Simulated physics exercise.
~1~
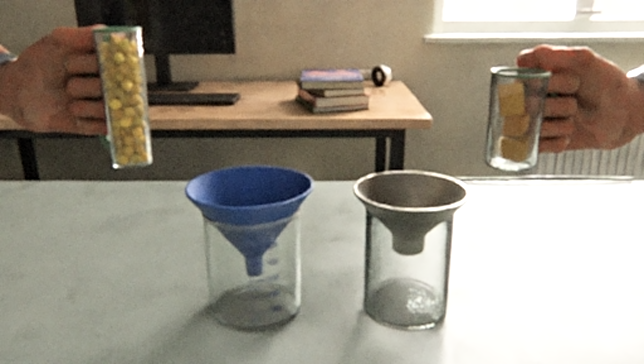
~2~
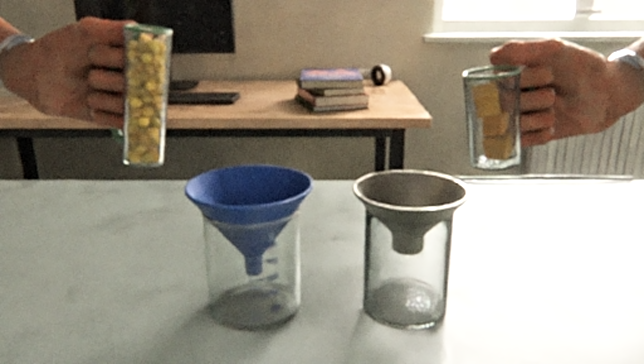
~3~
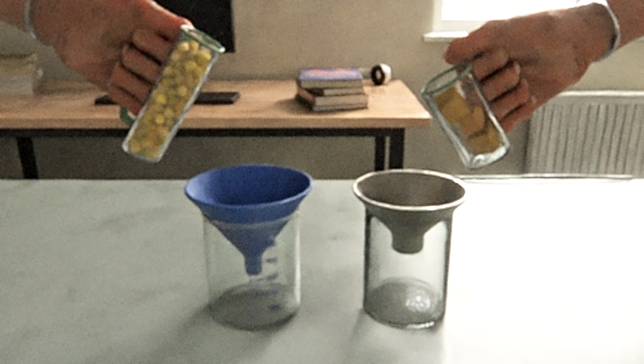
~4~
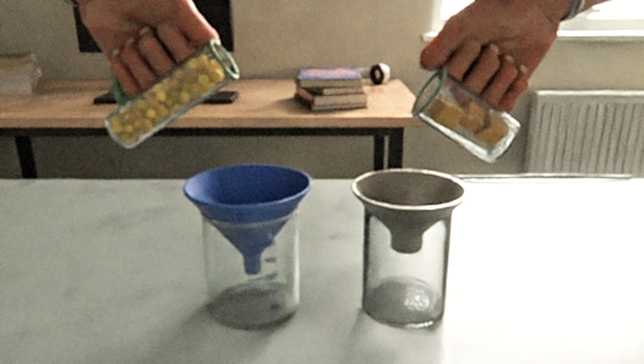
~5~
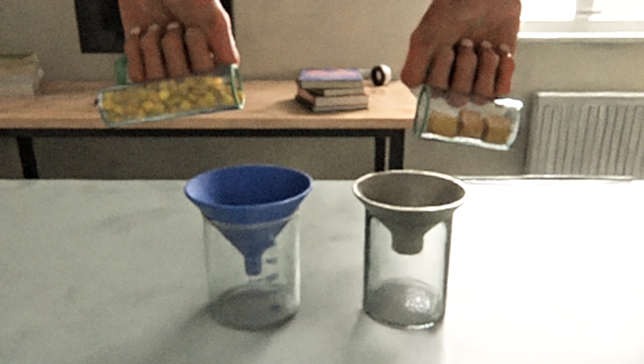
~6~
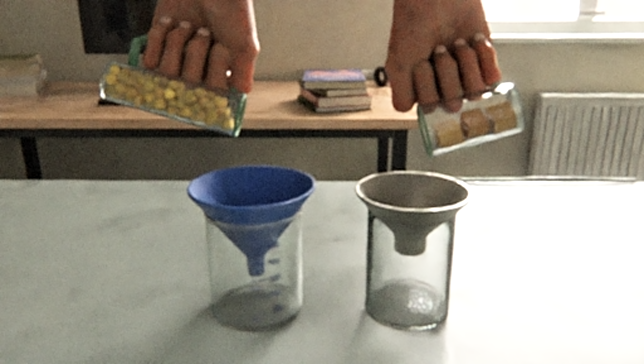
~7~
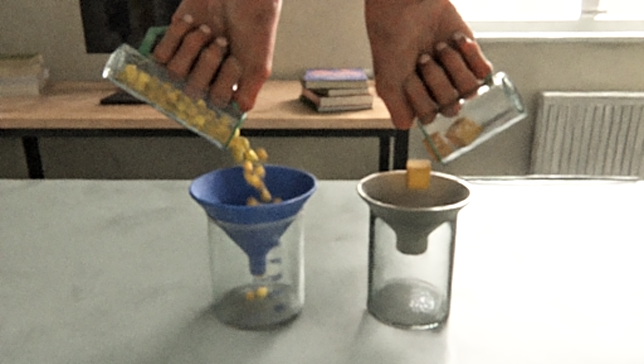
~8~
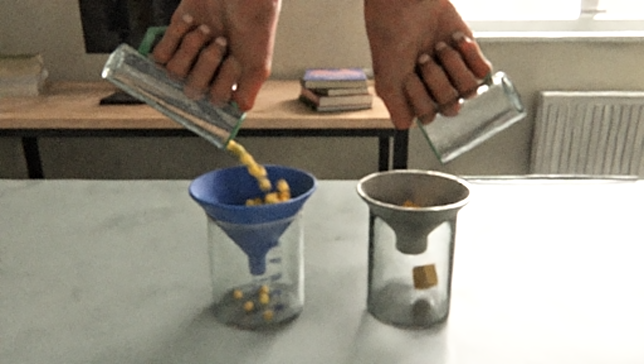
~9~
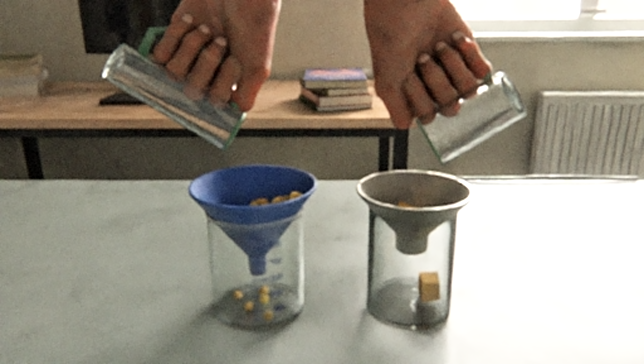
At first, two hands hold up clear cups on either side of a table, the left one full of small yellow pieces and the right one holding a few larger yellowish blocks. Below stand two clear jars, one with a blue funnel and the other with a grey one. The hands move inward and tip the cups over the funnels until the contents tumble out. On the left, a few pieces drop into the jar, but most stay in the blue funnel. On the right, a block falls through, while others remain in the grey funnel as both cups hang empty.
